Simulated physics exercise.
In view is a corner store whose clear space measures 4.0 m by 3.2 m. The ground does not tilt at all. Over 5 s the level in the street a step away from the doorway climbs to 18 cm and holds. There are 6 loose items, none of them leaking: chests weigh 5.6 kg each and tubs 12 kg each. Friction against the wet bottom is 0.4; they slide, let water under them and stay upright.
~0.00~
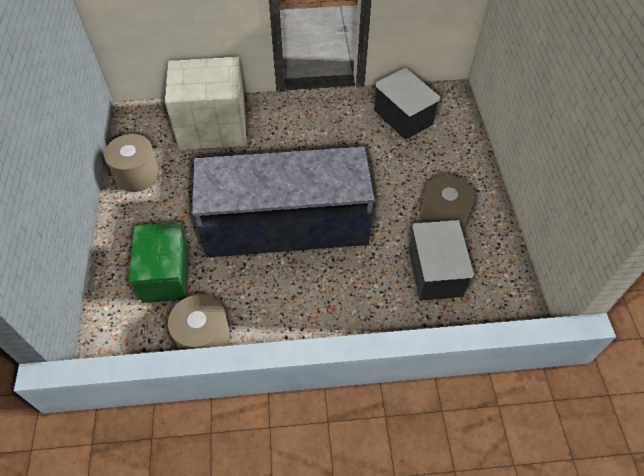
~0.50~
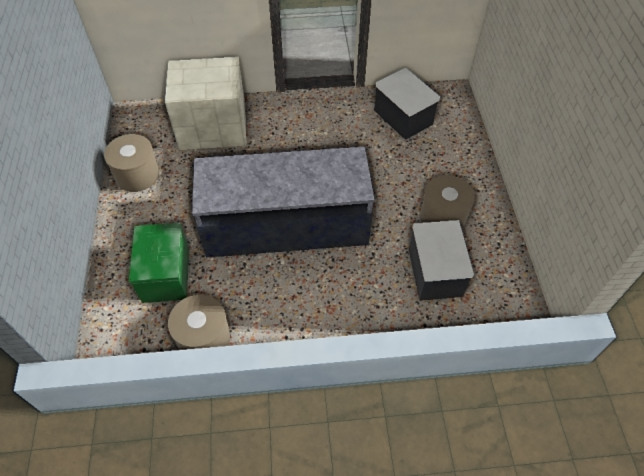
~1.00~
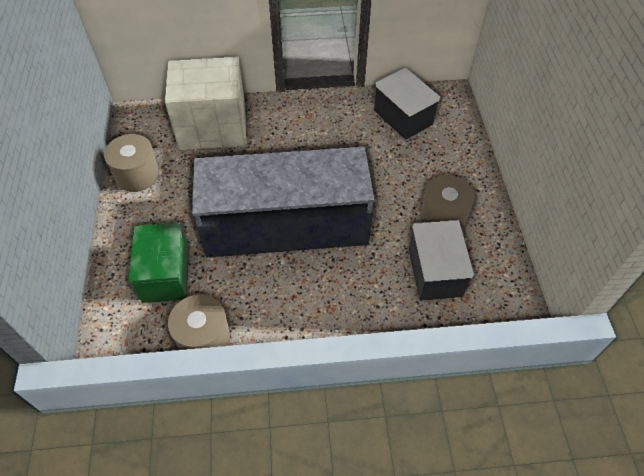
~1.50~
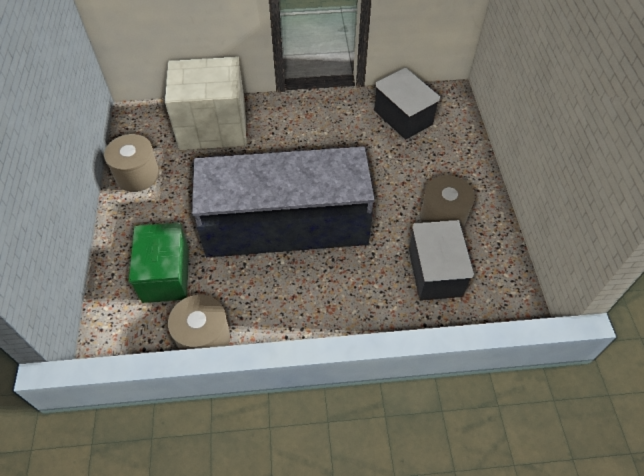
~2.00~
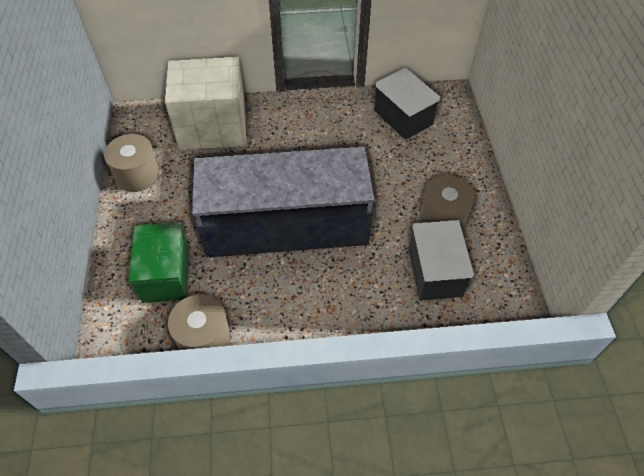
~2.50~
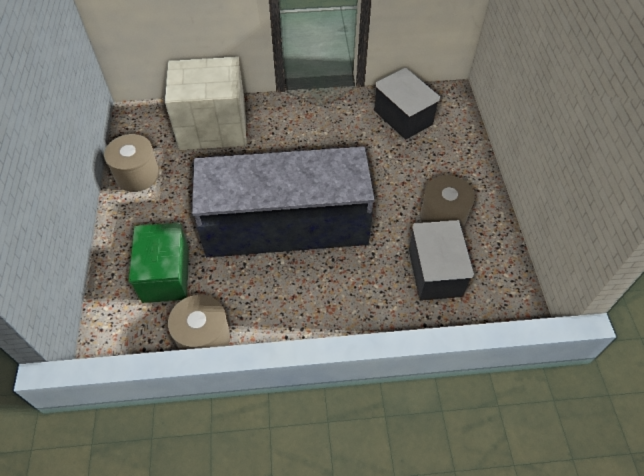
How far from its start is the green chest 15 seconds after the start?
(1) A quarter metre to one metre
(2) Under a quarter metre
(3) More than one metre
A quarter metre to one metre (1).
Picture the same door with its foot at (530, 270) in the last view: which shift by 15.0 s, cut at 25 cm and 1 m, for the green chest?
In that case the green chest goes a long way.
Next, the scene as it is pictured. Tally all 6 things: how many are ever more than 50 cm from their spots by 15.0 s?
4.
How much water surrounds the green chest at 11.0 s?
Roughly 4 cm.
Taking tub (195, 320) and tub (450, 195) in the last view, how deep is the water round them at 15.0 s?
I'd put it at 10 cm and 11 cm respectively.
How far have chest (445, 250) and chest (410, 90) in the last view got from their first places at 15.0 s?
In that order: 80 cm, 60 cm.
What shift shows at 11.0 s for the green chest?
Roughly 20 cm.
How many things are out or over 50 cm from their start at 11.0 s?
By then 0.
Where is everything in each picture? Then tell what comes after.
In the first picture, the green chest at (156, 251) rests on the ground; water covers 0.0 m2; 0 of 6 have shifted.
In the second picture, the green chest at (156, 251) rests on the ground; 0.0 m2 under water; 0 of 6 have shifted.
In the third picture, the green chest at (156, 251), on the bottom; water covers 0.0 m2; 0 of 6 have shifted.
In the fourth picture, the green chest at (156, 251), on the bottom; water covers 0.0 m2; 0 of 6 have shifted.
In the fifth picture, the green chest at (156, 251), on the bottom; 0.0 m2 under water; 0 of 6 have shifted.
In the sixth picture, the green chest at (156, 251) rests on the ground; 0.1 m2 under water; 0 of 6 have shifted.
After 3.5 s the green chest is near (156, 251), 0.0 m from its start, aground; 0 afloat.
After 6.8 s the green chest is near (156, 251), 0.0 m from its start, aground; 0 afloat.
After 11.0 s the green chest is near (158, 227), 0.2 m from its start, afloat; 3 afloat.
After 15.0 s the green chest is near (97, 262), 0.5 m from its start, afloat; 6 afloat.
